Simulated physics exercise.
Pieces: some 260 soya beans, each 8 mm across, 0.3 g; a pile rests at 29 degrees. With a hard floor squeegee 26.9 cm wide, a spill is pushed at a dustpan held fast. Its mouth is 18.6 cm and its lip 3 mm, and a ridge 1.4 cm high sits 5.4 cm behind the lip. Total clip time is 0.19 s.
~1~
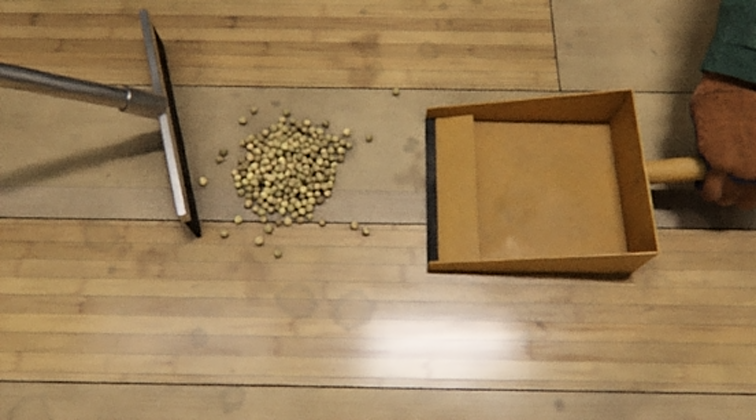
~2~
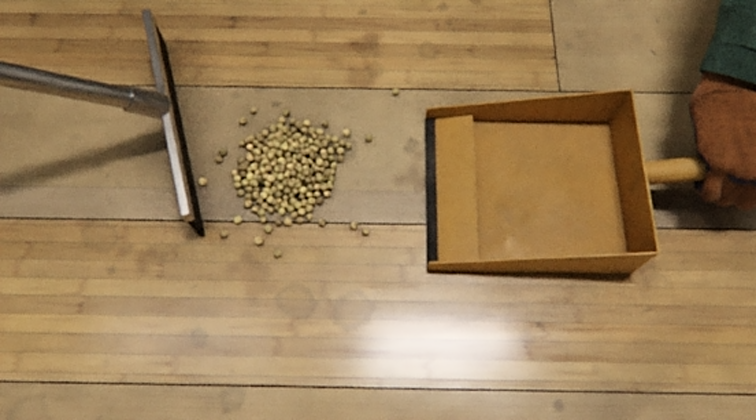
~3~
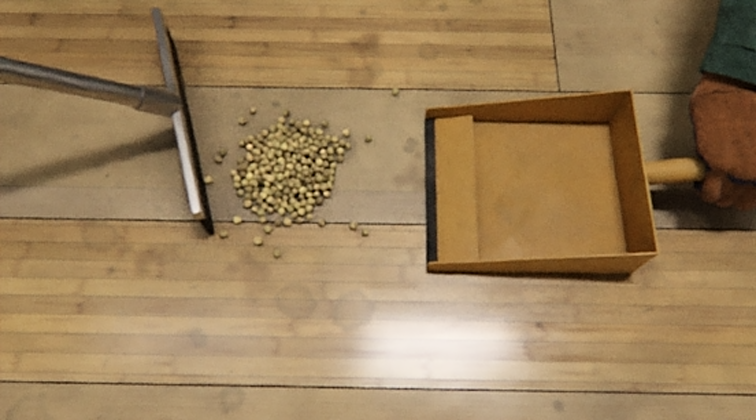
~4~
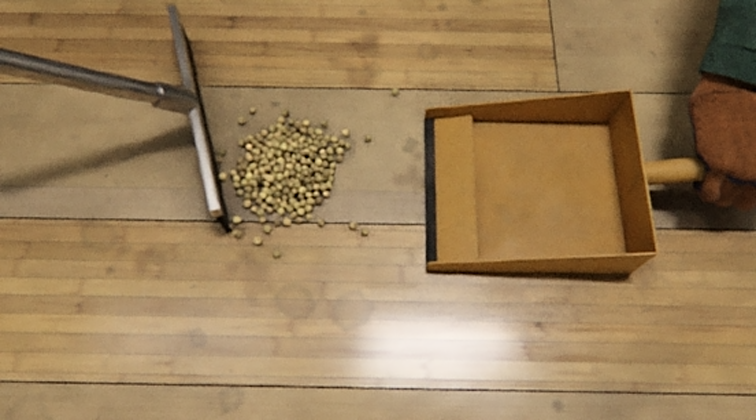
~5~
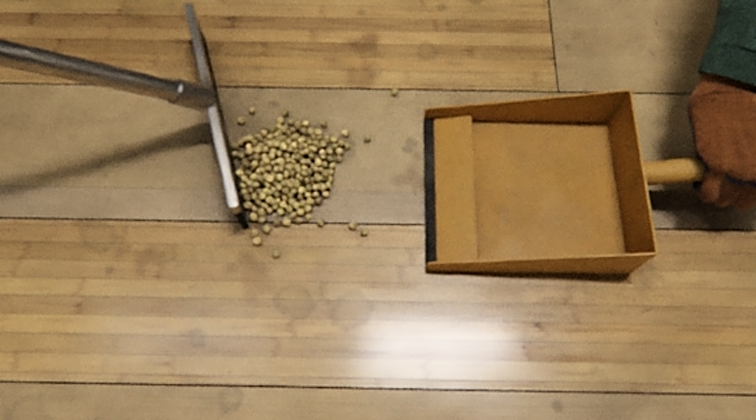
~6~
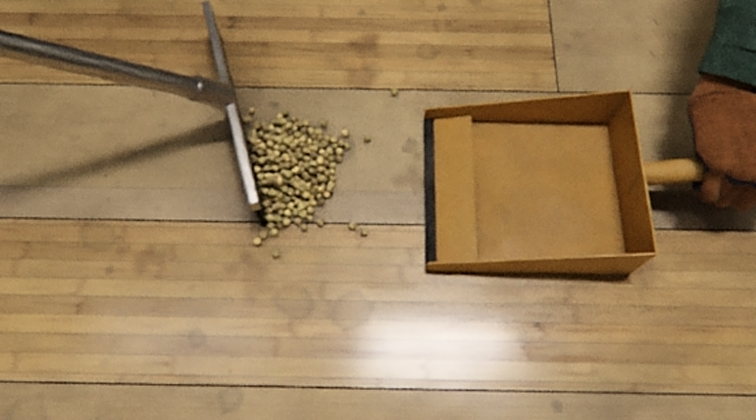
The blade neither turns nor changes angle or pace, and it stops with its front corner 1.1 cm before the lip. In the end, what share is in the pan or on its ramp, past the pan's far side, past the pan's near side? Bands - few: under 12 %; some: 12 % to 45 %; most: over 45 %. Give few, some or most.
In the pan or on its ramp: Some, past the pan's far side: Some, past the pan's near side: Few.
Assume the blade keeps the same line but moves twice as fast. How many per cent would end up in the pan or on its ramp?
Then near 30 in a hundred.
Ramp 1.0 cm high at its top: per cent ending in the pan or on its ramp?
It would be roughly 25 percent.
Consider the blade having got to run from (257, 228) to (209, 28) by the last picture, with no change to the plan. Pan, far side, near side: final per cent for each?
Pan 15 % / far 25 % / near 0 %.
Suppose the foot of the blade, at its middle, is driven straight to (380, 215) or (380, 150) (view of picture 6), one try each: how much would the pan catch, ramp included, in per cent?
Some 0 in a hundred and 15 in a hundred.
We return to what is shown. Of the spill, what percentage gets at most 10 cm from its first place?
I'd estimate roughly 5 per cent.
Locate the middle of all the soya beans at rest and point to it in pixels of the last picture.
Look around (423, 136) in the last picture.
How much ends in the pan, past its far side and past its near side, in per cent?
Well, the pan ends up with 25 percent, the far side with 35 percent, the near side with 0 percent.
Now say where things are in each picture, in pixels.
In the first frame, blade from (185, 216) to (147, 19), moved 0.0 cm, 0 of the pieces shifted so far; middle of the pieces at (287, 167); pan at (541, 192).
In the second frame, blade from (188, 216) to (149, 19), moved 0.4 cm, 0 of the pieces shifted so far; middle of the pieces at (286, 168).
In the third frame, blade from (199, 214) to (159, 17), moved 1.5 cm, 1 of the pieces shifted so far; middle of the pieces at (286, 168).
In the fourth frame, blade from (217, 211) to (175, 15), moved 3.4 cm, 2 of the pieces shifted so far; middle of the pieces at (286, 168).
In the fifth frame, blade from (236, 208) to (191, 13), moved 5.4 cm, 28 of the pieces shifted so far; middle of the pieces at (285, 168).
In the sixth frame, blade from (255, 205) to (208, 10), moved 7.5 cm, 173 of the pieces shifted so far; middle of the pieces at (291, 164); pan at (539, 193).
Then, 0.16 s after the last picture, middle of the blade 13 cm from the lip; 0 % over the lip, far side 20 %, near side 0 %.
Then, 0.27 s after the last picture, middle of the blade 7 cm from the lip; 5 % over the lip, far side 30 %, near side 0 %.
Then, 0.51 s after the last picture, middle of the blade 5 cm from the lip; 25 % over the lip, far side 35 %, near side 0 %.
In the end, pan 25 %, far side 35 %, near side 0 %, in front of the lip or behind the blade 40 %.
